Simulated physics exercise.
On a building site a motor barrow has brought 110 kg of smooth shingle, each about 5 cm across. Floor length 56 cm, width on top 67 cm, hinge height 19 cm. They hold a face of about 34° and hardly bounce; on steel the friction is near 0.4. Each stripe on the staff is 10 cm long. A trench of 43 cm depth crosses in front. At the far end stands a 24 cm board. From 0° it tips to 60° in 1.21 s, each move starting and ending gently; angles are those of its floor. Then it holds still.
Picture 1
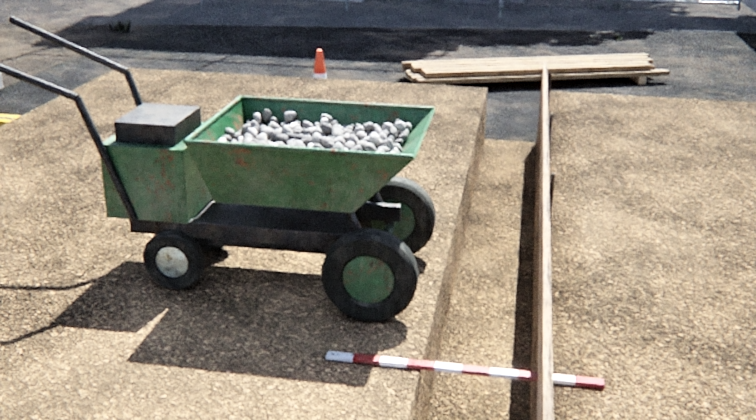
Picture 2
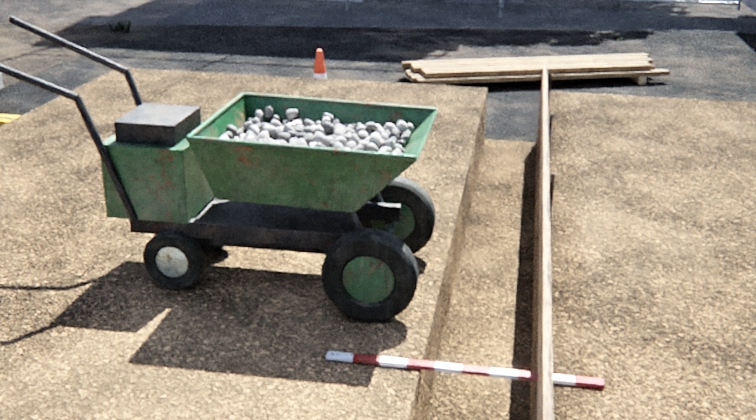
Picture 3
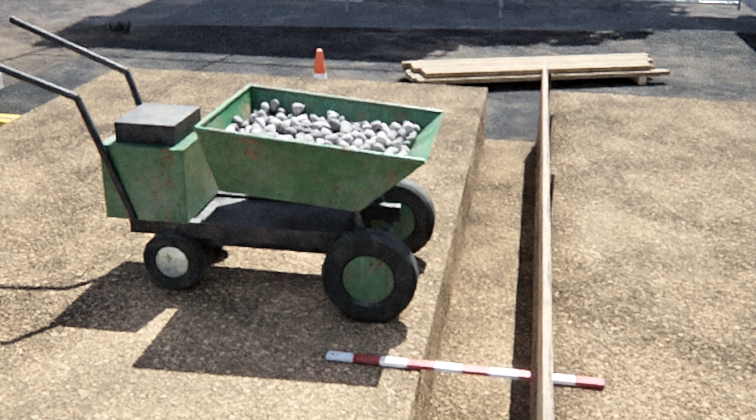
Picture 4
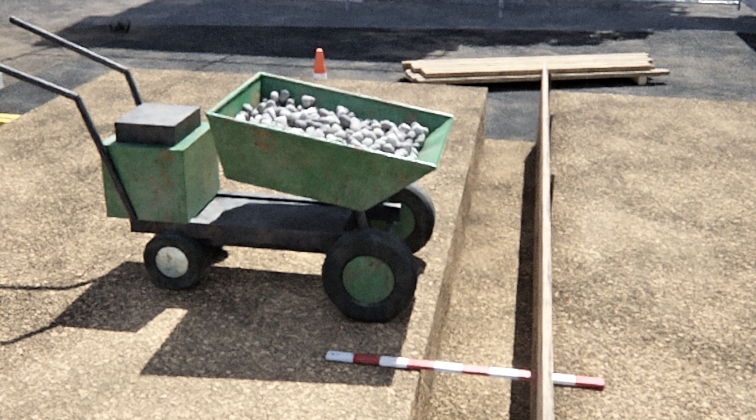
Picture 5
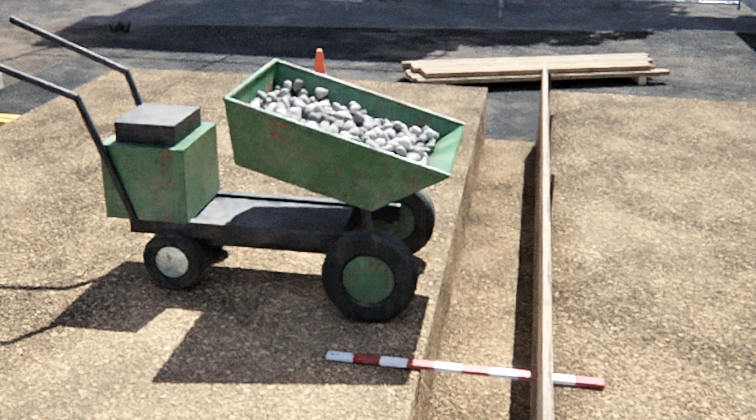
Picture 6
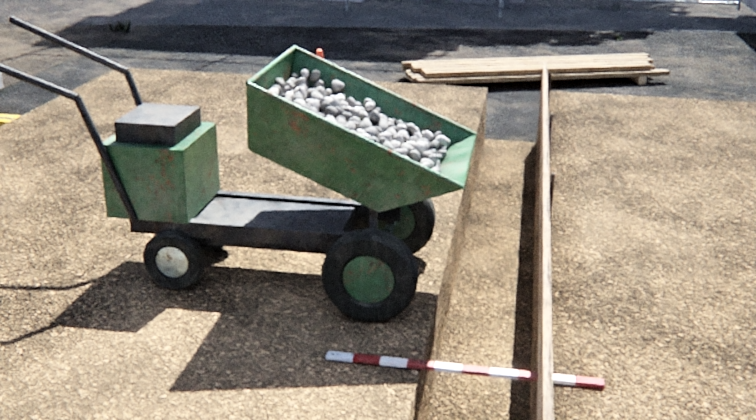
The clip opens on a green motor barrow standing on gravelly ground, its skip level and loaded with smooth grey stones, beside a trench with a striped staff lying across it. The skip starts tilting slightly, then its left end rises steadily higher while the right lip dips towards the trench.
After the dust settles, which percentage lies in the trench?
About 61 per cent.
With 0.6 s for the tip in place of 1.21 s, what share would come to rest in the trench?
It would be near 45 per cent.
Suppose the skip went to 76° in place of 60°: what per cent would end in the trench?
In that case some 75 per cent.
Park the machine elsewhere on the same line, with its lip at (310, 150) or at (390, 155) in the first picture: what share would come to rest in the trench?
First some 100, then 85 per cent.
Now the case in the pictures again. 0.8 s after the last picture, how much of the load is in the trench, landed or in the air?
About 15 per cent by then.
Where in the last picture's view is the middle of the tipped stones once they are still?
Around (519, 365).
Then, 0.4 s after the last picture the floor is at 51°, 100 % in the skip; the foremost stones are at (495, 200).
Then, 0.8 s after the last picture the floor is at 60°, 68 % in the skip, 17 % in the trench, 14 % past the trench; the foremost stones are at (600, 286).
Then, 1.1 s after the last picture the floor is at 60°, 31 % in the skip, 33 % in the trench, 36 % past the trench; the foremost stones are at (705, 294).
Then, 3.1 s after the last picture the floor is at 60°, 0 % in the skip, 61 % in the trench, 39 % past the trench; the foremost stones are past the picture's edge.
